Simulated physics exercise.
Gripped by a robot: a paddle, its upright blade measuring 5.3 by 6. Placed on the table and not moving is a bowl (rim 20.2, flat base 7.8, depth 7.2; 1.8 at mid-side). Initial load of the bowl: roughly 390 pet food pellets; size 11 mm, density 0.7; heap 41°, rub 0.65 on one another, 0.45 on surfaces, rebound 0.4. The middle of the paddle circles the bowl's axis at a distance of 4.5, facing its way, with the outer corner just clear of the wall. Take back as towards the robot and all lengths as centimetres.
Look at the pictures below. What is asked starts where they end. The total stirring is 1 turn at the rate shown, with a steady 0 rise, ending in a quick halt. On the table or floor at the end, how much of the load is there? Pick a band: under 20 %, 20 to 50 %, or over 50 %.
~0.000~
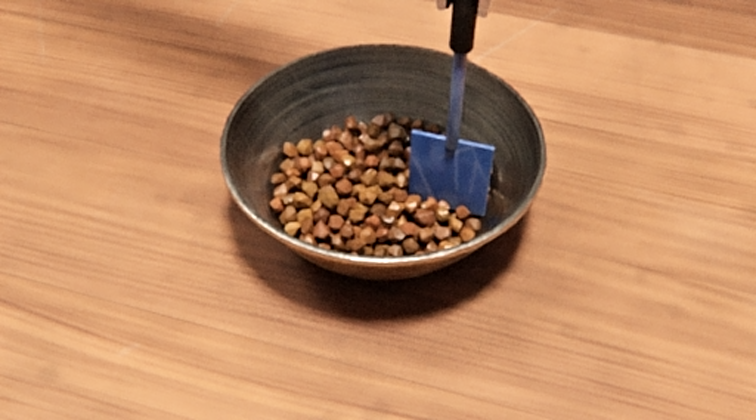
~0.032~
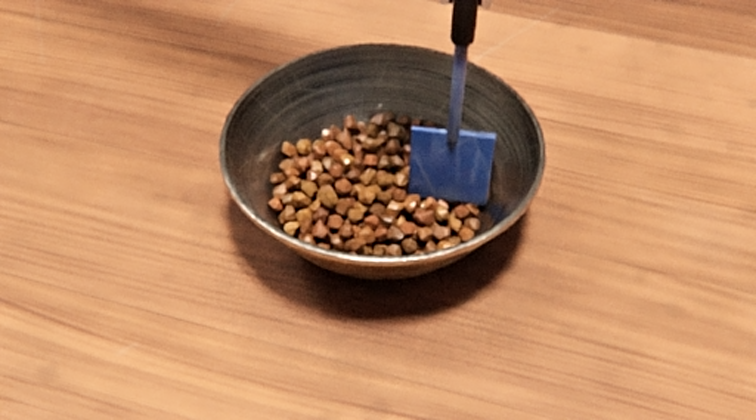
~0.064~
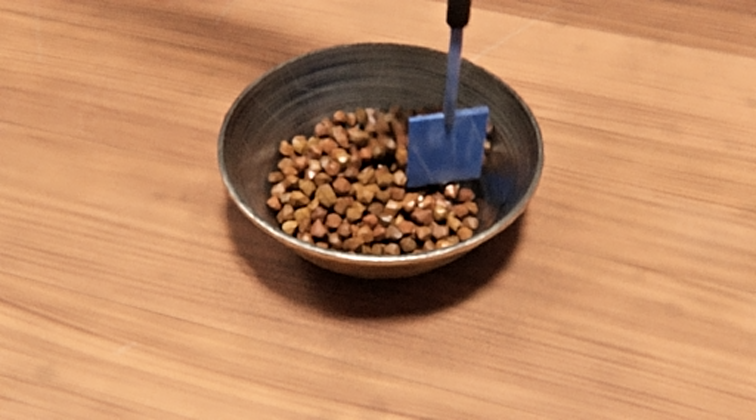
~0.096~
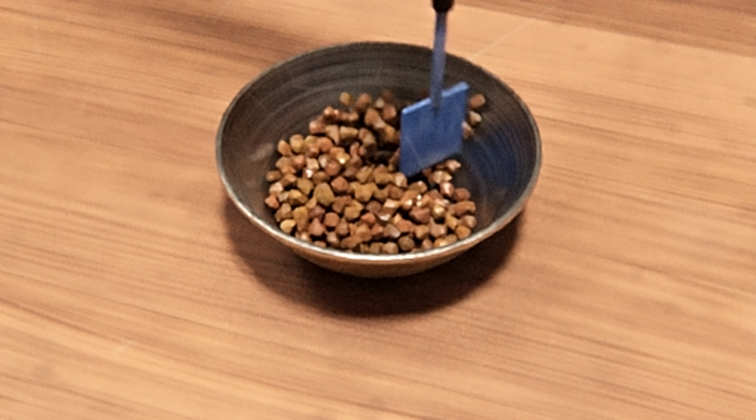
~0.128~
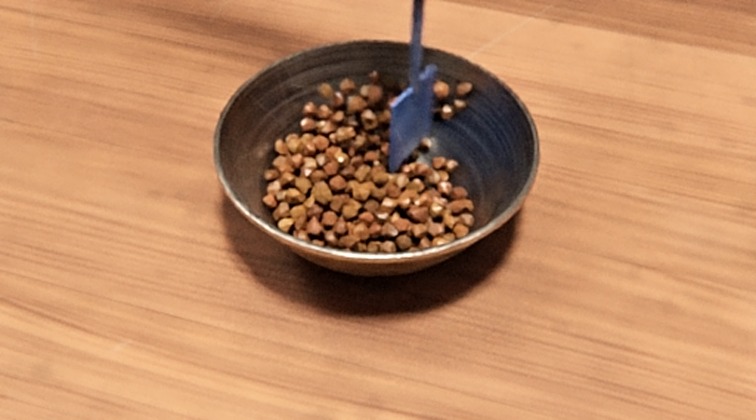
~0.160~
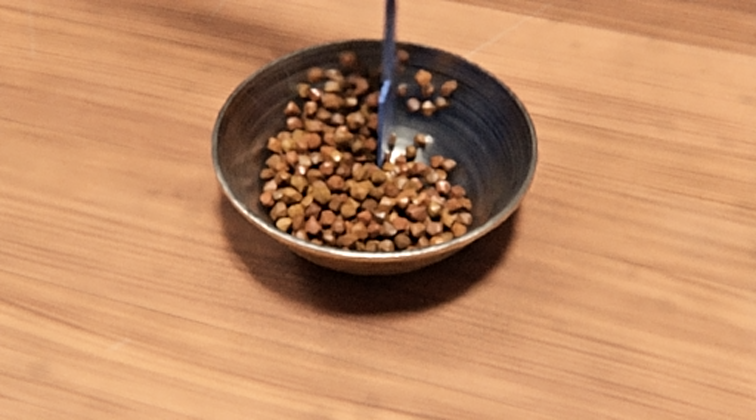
Under 20 %.
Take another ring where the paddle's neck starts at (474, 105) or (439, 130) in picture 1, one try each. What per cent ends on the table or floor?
Roughly 5 and 5 per cent.
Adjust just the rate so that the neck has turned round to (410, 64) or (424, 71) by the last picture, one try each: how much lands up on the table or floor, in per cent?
About 5 and 5 %.
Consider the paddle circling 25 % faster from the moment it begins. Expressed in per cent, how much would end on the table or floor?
Estimated share: Near 20 %.
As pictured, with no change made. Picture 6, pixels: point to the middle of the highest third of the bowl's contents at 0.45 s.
About (427, 219).
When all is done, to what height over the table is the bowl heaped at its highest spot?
Roughly 7.0 centimetres.
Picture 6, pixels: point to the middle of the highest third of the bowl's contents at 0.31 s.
Centre estimate: Approx. (282, 179) px.
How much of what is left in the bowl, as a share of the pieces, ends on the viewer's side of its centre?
Close to 35 in a hundred.
After 0.31 s, 196° round, highest piece 9 above the table; 387 in the bowl, 4 in flight or on the tool.
After 0.45 s, 296° round, highest piece 9 above the table; 375 in the bowl, 8 on the table or floor, 8 in flight or on the tool.
After 0.73 s, 0° round, highest piece 7 above the table; 354 in the bowl, 37 on the table or floor.
After 1.43 s, 0° round, highest piece 7 above the table; 354 in the bowl, 37 on the table or floor.
At rest, 354 in the bowl, 37 on the table or floor. That is 9 % on the table or floor.
